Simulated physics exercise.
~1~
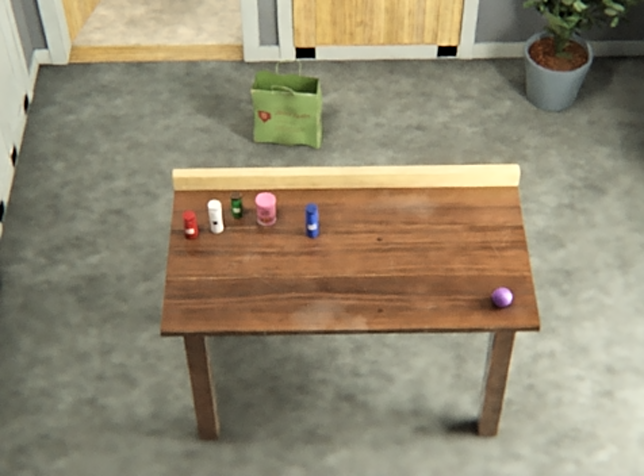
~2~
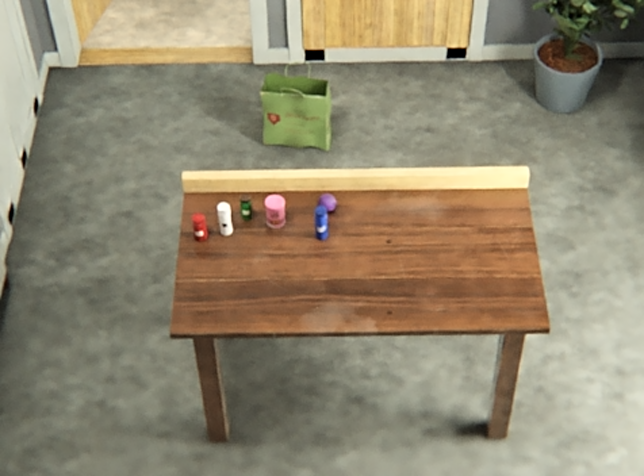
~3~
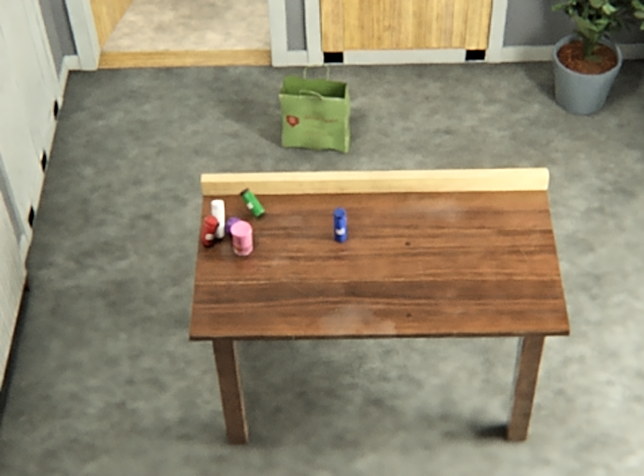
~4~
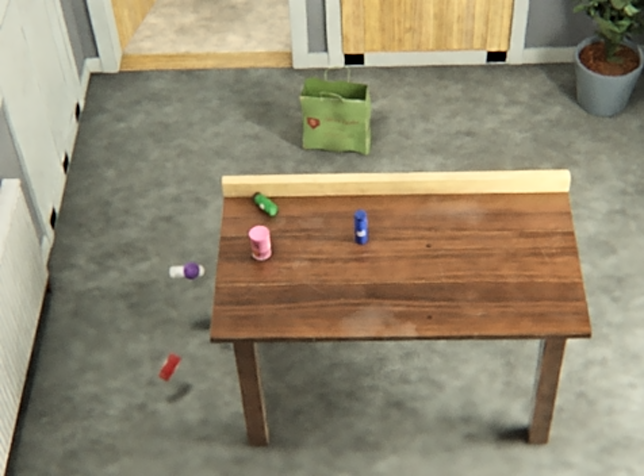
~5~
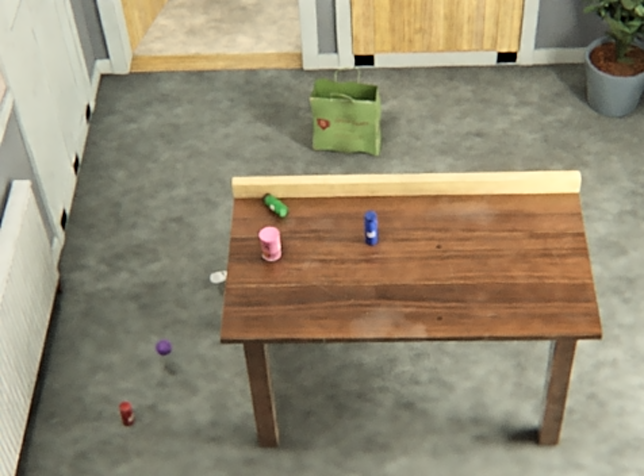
A purple ball shot across a wooden table to the far edge, then veered left into the small containers, shoving the pink tin, tipping the green shaker over and sending the red and white ones off the left side with it, while the blue one stayed standing.
